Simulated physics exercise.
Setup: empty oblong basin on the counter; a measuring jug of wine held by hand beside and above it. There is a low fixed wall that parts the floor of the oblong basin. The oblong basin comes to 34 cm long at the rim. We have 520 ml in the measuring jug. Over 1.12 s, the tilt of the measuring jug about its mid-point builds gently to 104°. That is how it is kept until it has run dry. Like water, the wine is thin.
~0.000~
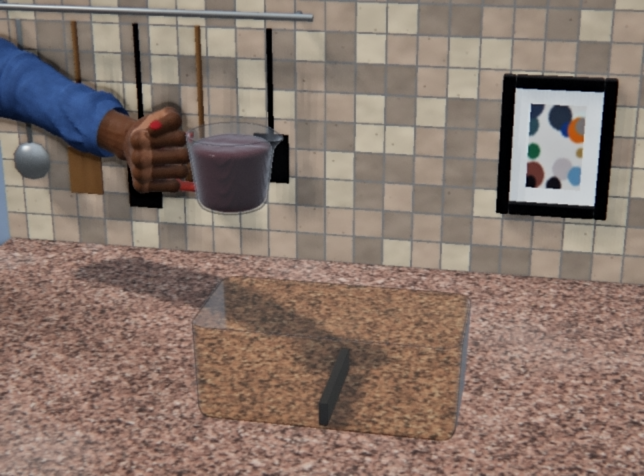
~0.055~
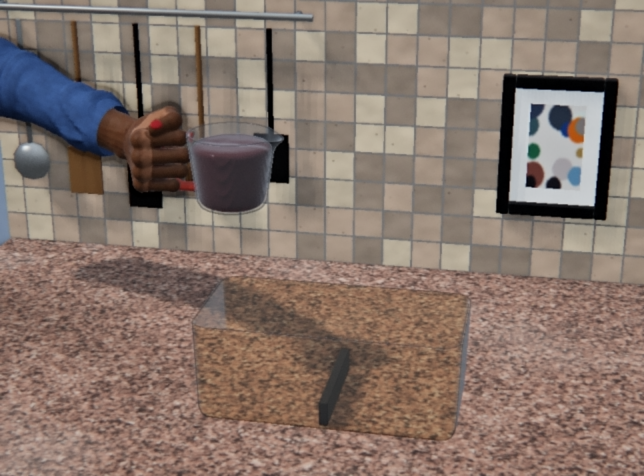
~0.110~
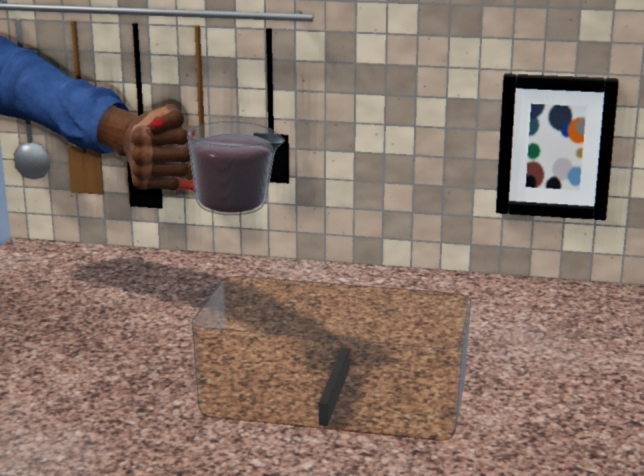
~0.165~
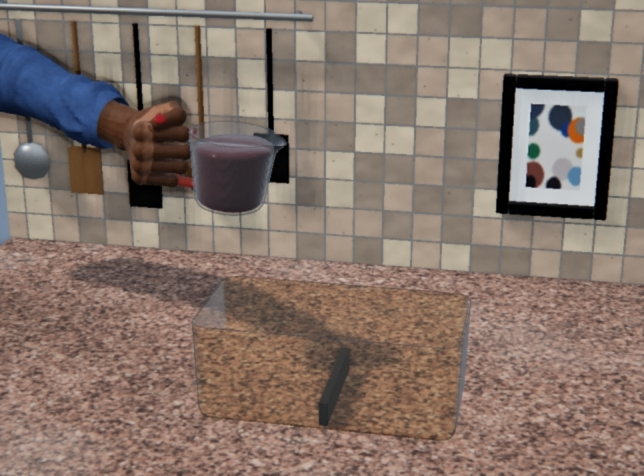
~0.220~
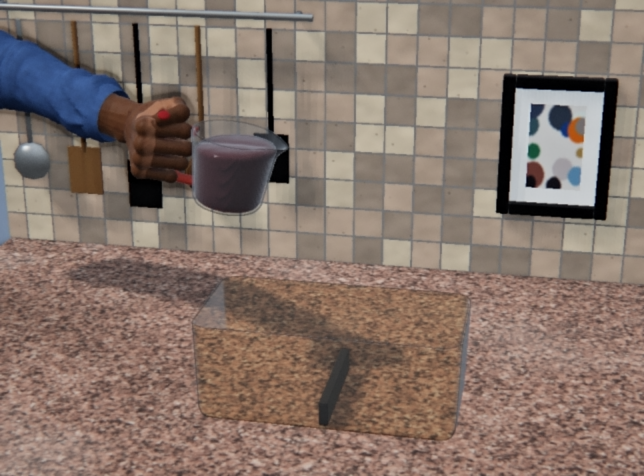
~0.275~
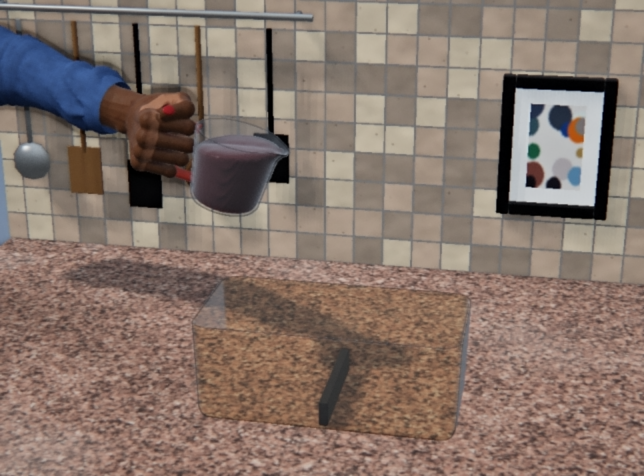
On a speckled kitchen counter, an empty clear basin sits while a hand above slowly tilts a jug of wine slightly rightward.
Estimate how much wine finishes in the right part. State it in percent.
I would say 68 per cent.
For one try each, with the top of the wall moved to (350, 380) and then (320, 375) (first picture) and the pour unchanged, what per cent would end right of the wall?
Around 40 and 85 percent, in that order.
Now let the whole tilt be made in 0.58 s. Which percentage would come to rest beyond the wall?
Roughly 50 %.
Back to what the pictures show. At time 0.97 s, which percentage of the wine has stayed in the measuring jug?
Close to 12 in a hundred.
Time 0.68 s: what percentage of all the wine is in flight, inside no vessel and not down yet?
Around 26 percent.
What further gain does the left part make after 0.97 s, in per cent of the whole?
Some 20 per cent.
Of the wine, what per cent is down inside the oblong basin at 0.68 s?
Roughly 10 percent.
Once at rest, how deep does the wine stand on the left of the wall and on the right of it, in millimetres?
Some 6 mm on the left and some 14 mm on the right.
After 0.68 s the tilt is 69° and 64 per cent is still to pour, 2 is left of the wall and 8 right of it.
After 0.97 s the tilt is 100° and 12 per cent is still to pour, 12 is left of the wall and 58 right of it.
After 1.28 s the tilt is 104° and 0 per cent is still to pour, 31 is left of the wall and 67 right of it.
After 1.62 s the tilt is 104° and 0 per cent is still to pour, 31 is left of the wall and 68 right of it.
In the end 31 per cent lies left of the wall, 68 right of it and 1 outside.
